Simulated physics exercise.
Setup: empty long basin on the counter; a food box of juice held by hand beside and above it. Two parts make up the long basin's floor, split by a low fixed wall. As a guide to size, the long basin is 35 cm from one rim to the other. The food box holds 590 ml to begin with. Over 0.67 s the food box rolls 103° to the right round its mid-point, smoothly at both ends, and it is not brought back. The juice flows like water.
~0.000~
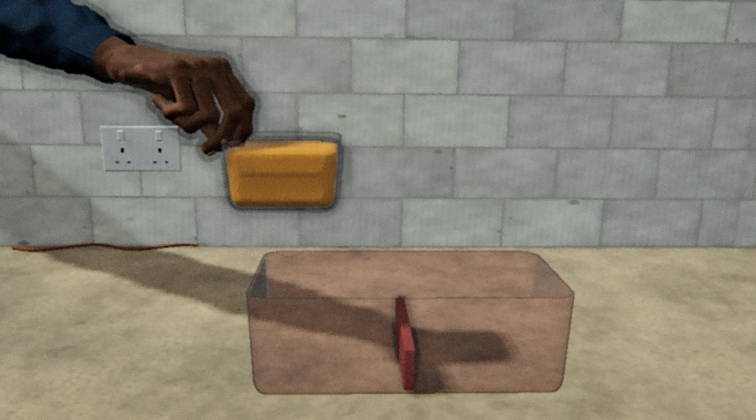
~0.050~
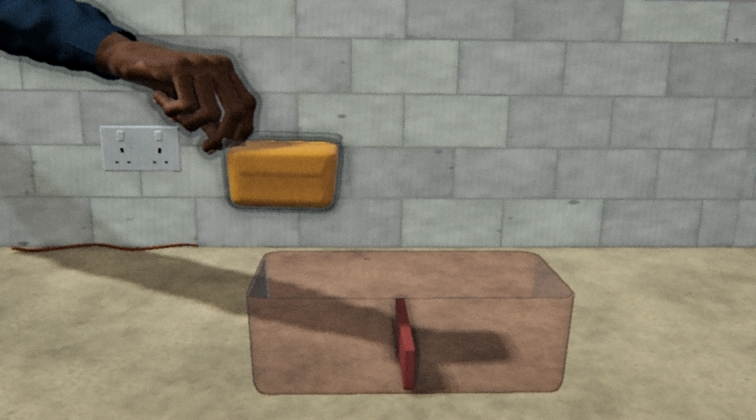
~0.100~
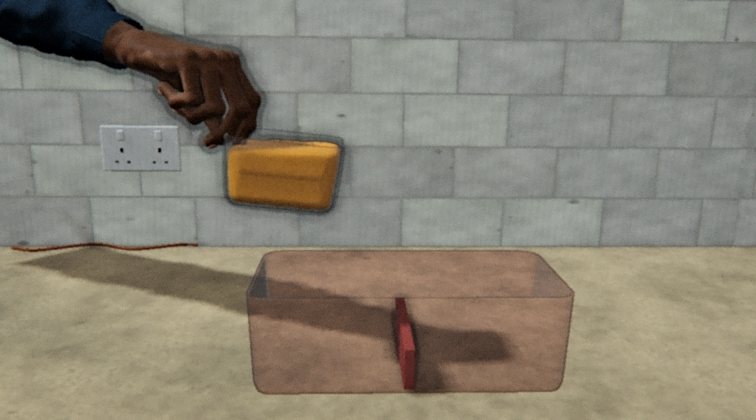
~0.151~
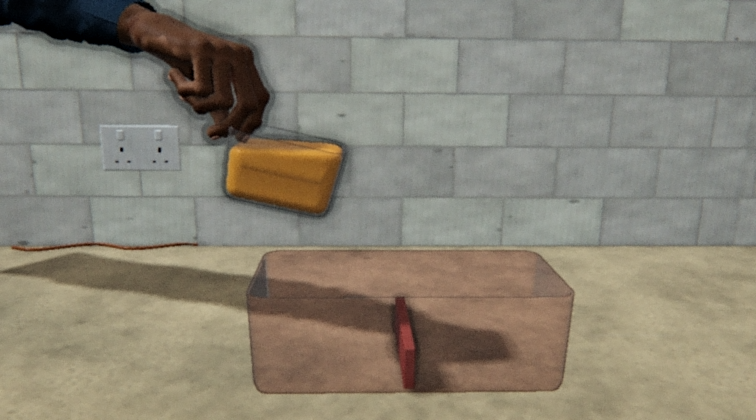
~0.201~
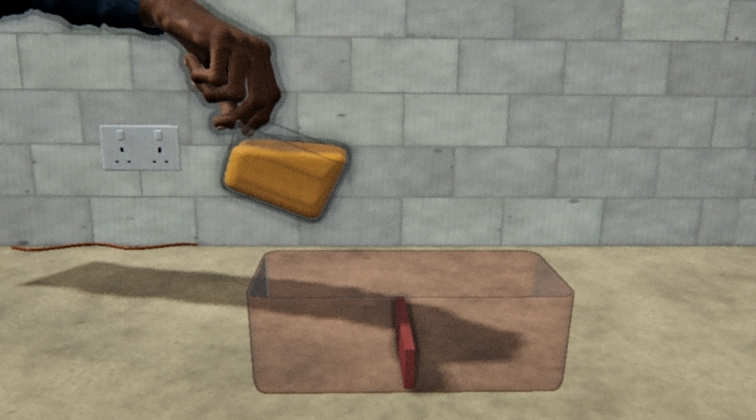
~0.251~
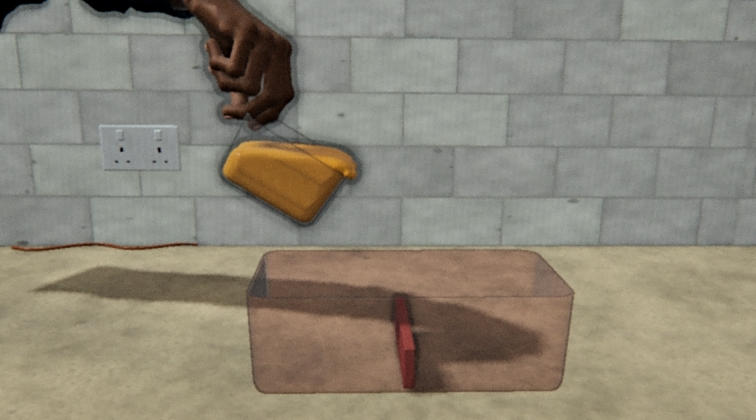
A hand tilting a clear box of orange juice rightward above an empty divided basin, the liquid reaching over its lower edge.
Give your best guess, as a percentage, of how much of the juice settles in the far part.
I would say 28 per cent of it settles there.
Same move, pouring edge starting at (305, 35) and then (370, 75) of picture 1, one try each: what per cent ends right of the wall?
About 15 %, then about 80 %.
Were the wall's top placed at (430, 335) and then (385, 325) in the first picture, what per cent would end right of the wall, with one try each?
The first try gives 10 percent and the second 65 percent.
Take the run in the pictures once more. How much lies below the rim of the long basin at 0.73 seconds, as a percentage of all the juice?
90 %, more or less.
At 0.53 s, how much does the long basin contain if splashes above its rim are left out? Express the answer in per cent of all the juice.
Fraction in basin: Approx. 38%.
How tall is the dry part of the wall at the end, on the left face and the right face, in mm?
It's around 32 mm on the left side and around 42 mm on the right side.
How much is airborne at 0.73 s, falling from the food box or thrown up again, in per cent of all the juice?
I'd put it at about 4 per cent of the liquid.
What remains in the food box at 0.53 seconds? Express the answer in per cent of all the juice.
Close to 26 percent of the liquid remains at that time.
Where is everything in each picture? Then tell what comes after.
Tilt 0°; pouring edge (340, 140); surface from (232, 147) to (338, 148); the long basin's rim runs from (257, 274) to (555, 274); the wall's top is at (405, 323), in the first frame.
Tilt 1°; pouring edge (340, 141); surface from (232, 146) to (338, 148), in the second frame.
Tilt 6°; pouring edge (342, 145); surface from (234, 145) to (340, 149), in the third frame.
Tilt 12°; pouring edge (345, 151); surface from (237, 144) to (343, 150), in the fourth frame.
Tilt 21°; pouring edge (347, 160); surface from (237, 146) to (347, 154); 1 per cent is over the edge, in the fifth frame.
Tilt 32°; pouring edge (347, 172); surface from (234, 149) to (339, 161); 6 per cent is over the edge, in the sixth frame.
By 0.53 s the tilt is 92° and 26 per cent is still to pour, 21 is left of the wall and 17 right of it.
By 0.73 s the tilt is 103° and 5 per cent is still to pour, 64 is left of the wall and 27 right of it.
By 0.94 s the tilt is 103° and 0 per cent is still to pour, 69 is left of the wall and 28 right of it.
By 1.17 s the tilt is 103° and 0 per cent is still to pour, 70 is left of the wall and 28 right of it.
At rest 70 per cent lies left of the wall, 28 right of it and 1 outside.
